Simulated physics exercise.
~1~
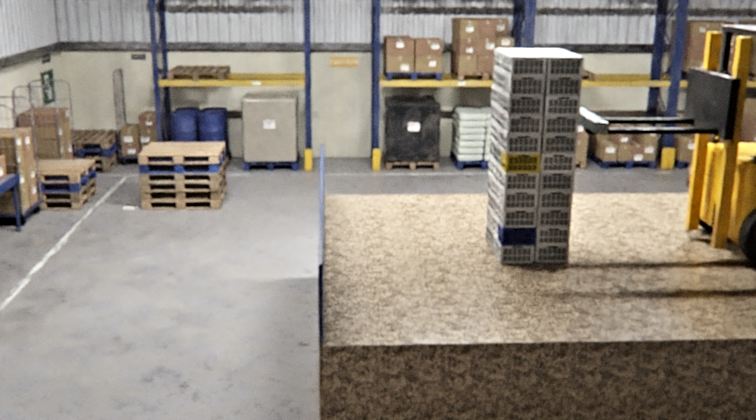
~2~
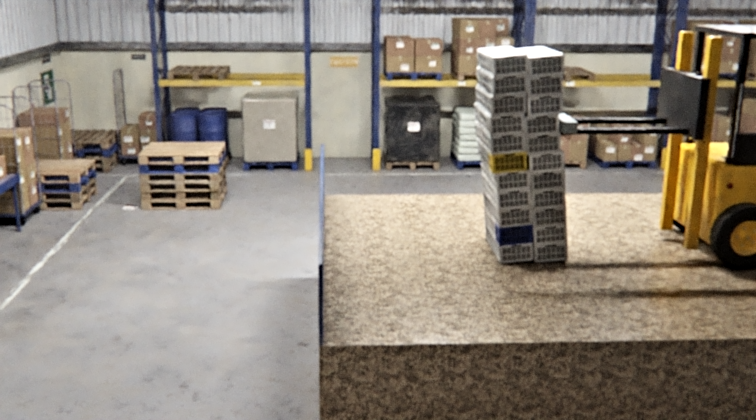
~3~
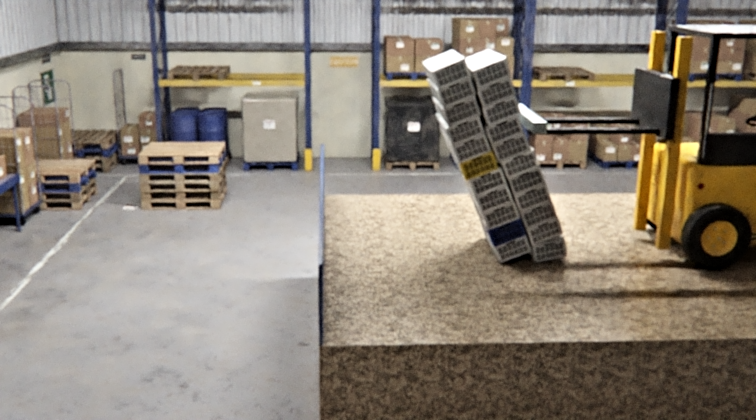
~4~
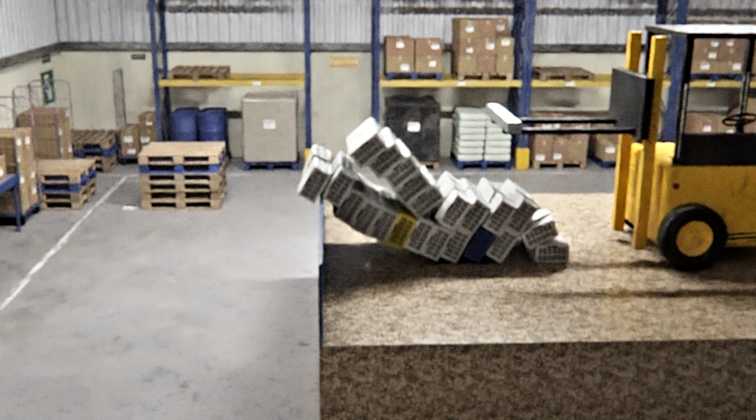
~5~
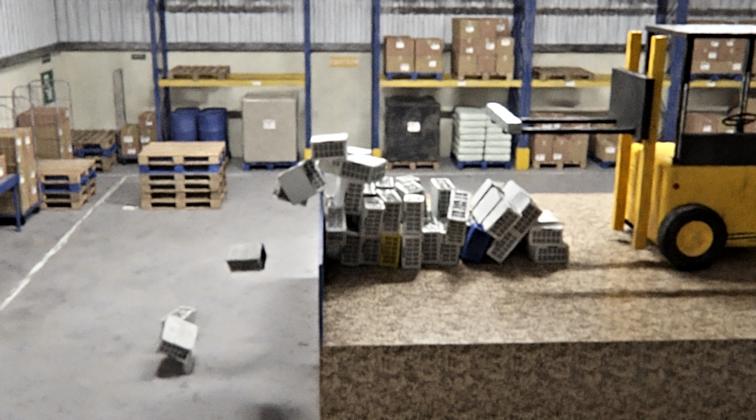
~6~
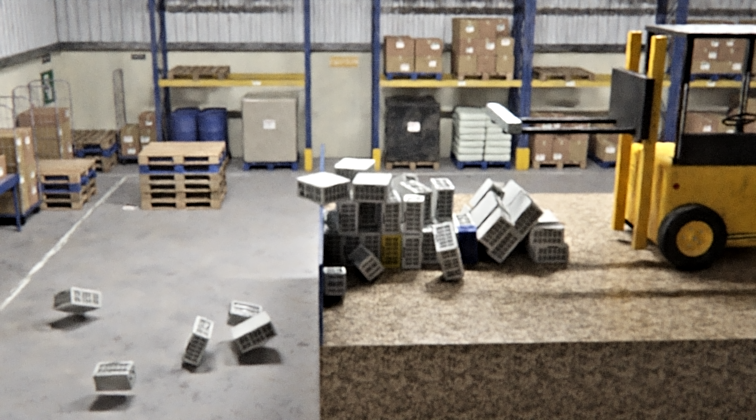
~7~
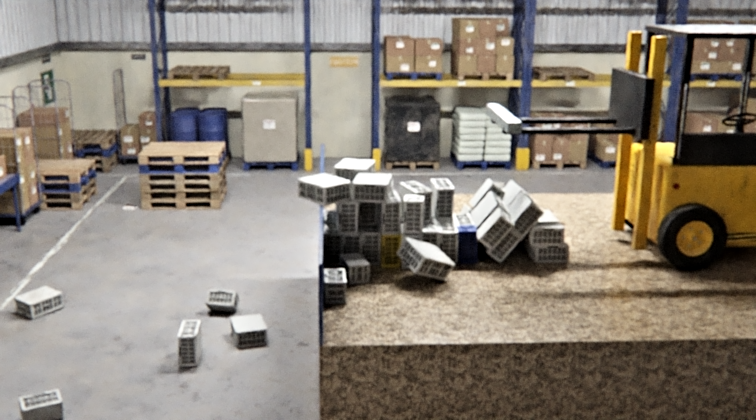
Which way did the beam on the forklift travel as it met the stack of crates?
It travelled to the left, pushing against the upper part of the stack, and then it stopped.
